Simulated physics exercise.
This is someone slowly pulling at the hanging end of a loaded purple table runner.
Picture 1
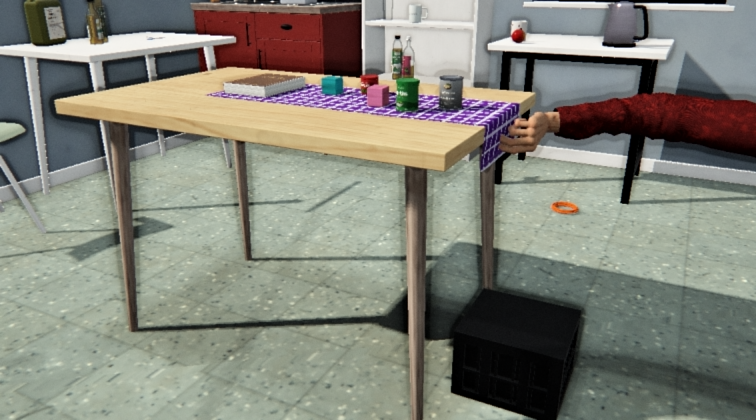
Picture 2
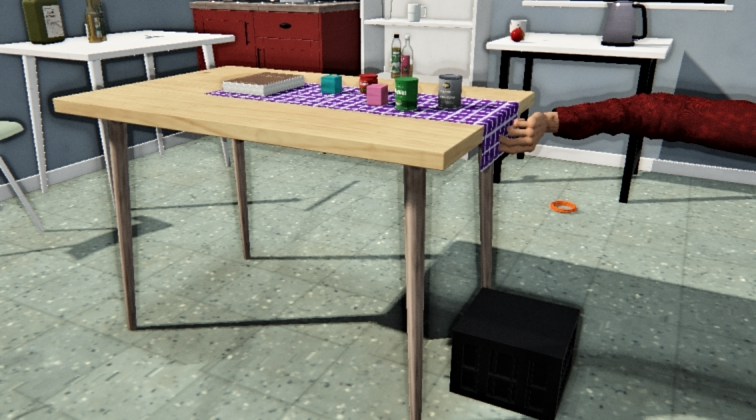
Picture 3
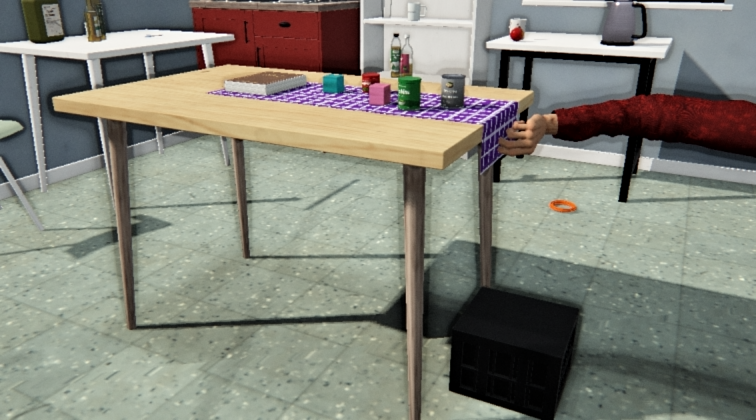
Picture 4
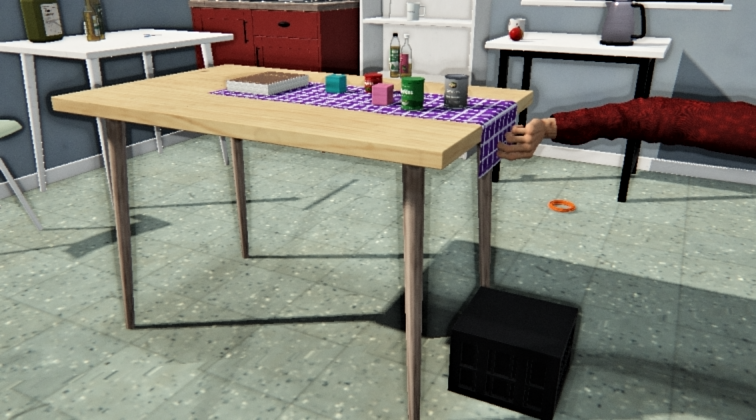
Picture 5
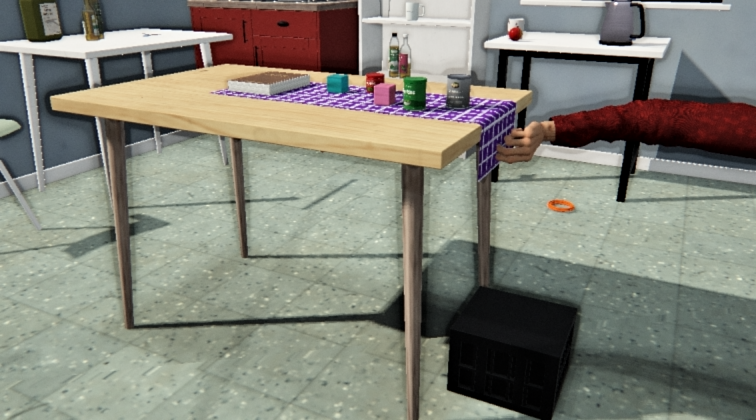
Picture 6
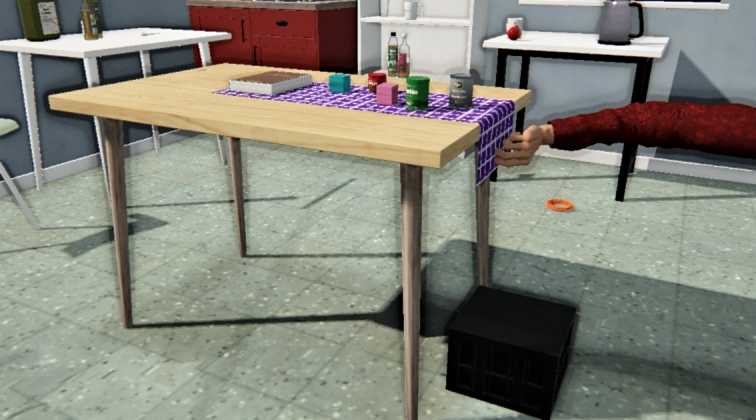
A hand slowly pulls a purple table runner, and the items on it shift slightly right.
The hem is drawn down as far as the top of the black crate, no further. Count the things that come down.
The count of fallen things is four.
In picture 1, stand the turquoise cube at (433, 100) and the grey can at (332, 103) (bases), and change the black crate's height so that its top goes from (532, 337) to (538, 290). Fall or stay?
The turquoise cube tumbles off; the grey can remains up.
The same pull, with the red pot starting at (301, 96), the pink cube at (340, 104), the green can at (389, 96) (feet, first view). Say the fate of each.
The red pot does not fall; the pink cube tumbles off; the green can drops off.
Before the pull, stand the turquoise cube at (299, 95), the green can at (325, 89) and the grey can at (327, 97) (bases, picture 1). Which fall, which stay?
The turquoise cube holds on, the green can survives, the grey can survives.
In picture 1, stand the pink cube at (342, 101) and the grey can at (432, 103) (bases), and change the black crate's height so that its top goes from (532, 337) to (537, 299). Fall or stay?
The pink cube remains up, the grey can falls.
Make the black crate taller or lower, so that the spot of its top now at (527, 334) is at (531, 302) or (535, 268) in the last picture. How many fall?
Over the edge go 3 and 2.
Soon after, hem near (491, 260); grey can and green can gone.
Then, hem on the crate; grey can, green can, pink cube and red pot gone.
At rest, hem on the crate; grey can, green can, pink cube and red pot gone. It carries off four.
